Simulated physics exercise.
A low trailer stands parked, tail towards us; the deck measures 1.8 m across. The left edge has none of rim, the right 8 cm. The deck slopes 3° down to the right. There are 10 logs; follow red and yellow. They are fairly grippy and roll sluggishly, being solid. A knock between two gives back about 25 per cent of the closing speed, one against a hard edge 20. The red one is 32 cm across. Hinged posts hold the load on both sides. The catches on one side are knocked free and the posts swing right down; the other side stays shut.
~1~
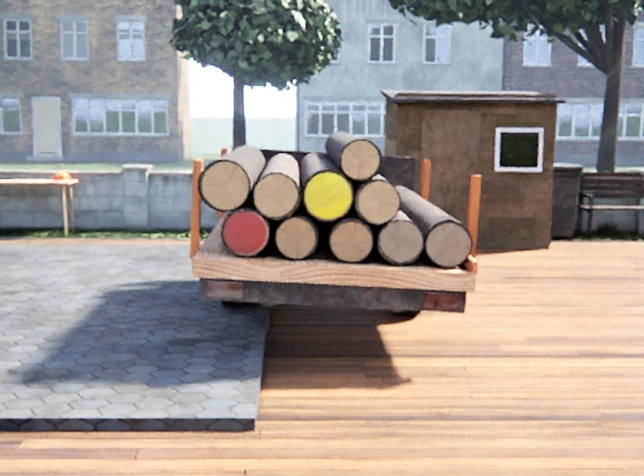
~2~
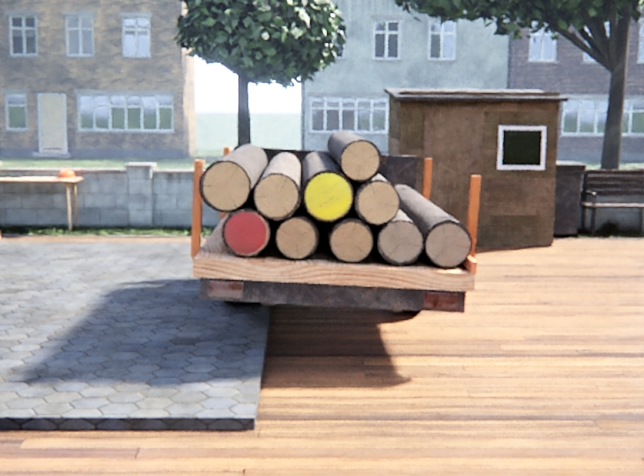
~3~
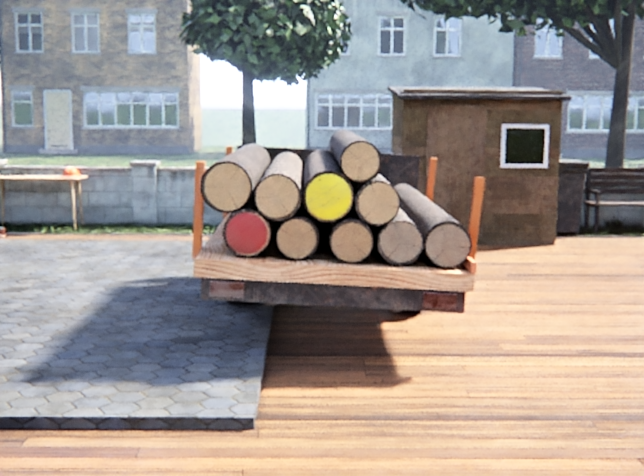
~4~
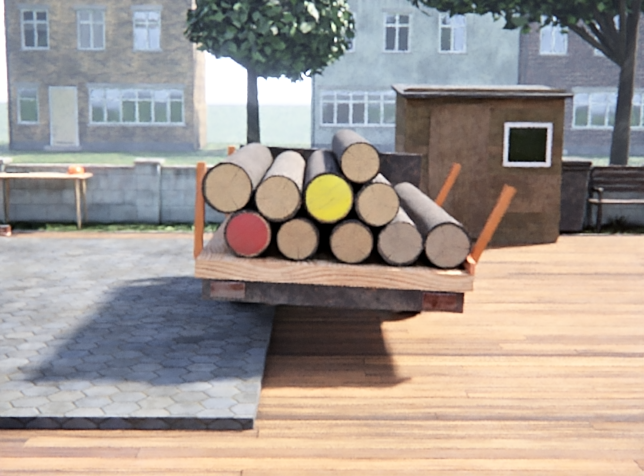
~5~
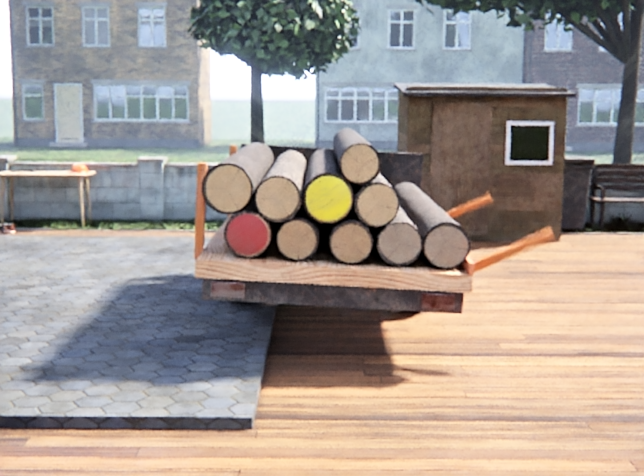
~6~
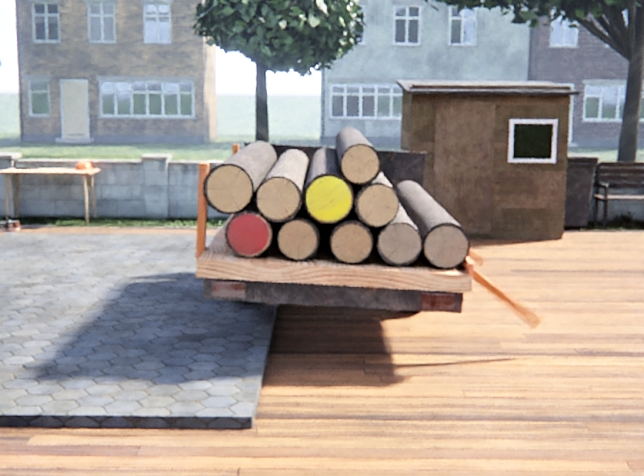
On a plank-floored yard facing brick houses, a parked trailer carries stacked logs, one red-ended and one yellow-ended; the orange posts on the right swing outward and down past the deck edge, while the logs barely move.
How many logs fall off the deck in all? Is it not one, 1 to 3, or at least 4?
It is not one; here the count comes to 0.
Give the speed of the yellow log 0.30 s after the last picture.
Roughly 0.0 m/s.
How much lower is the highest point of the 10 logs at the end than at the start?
About 0 cm.
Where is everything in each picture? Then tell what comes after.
Red (245, 233), yellow (328, 196); sides still shut; the deck slopes 3° down to the right; 5 of the 10 make up the bottom layer, in the first frame.
Red (246, 233), yellow (328, 196); both sides upright, in the second frame.
Red (247, 234), yellow (329, 197); sides still shut, in the third frame.
Red (247, 234), yellow (329, 198); right posts out by 25°, tip at (509, 192), in the fourth frame.
Red (247, 235), yellow (328, 199); right posts out by 65°, tip at (548, 236), in the fifth frame.
Red (248, 235), yellow (329, 199); right posts out by 125°, tip at (534, 320), in the sixth frame.
Another 0.3 s on from the last picture, red is on the deck, 30 cm from the left edge; yellow is up on others, 85 cm from the left edge; 0 of 10 are off.
In the end (0.7 s after the last picture), red is on the deck, 30 cm from the left edge; yellow is up on others, 85 cm from the left edge; 0 of 10 are off.
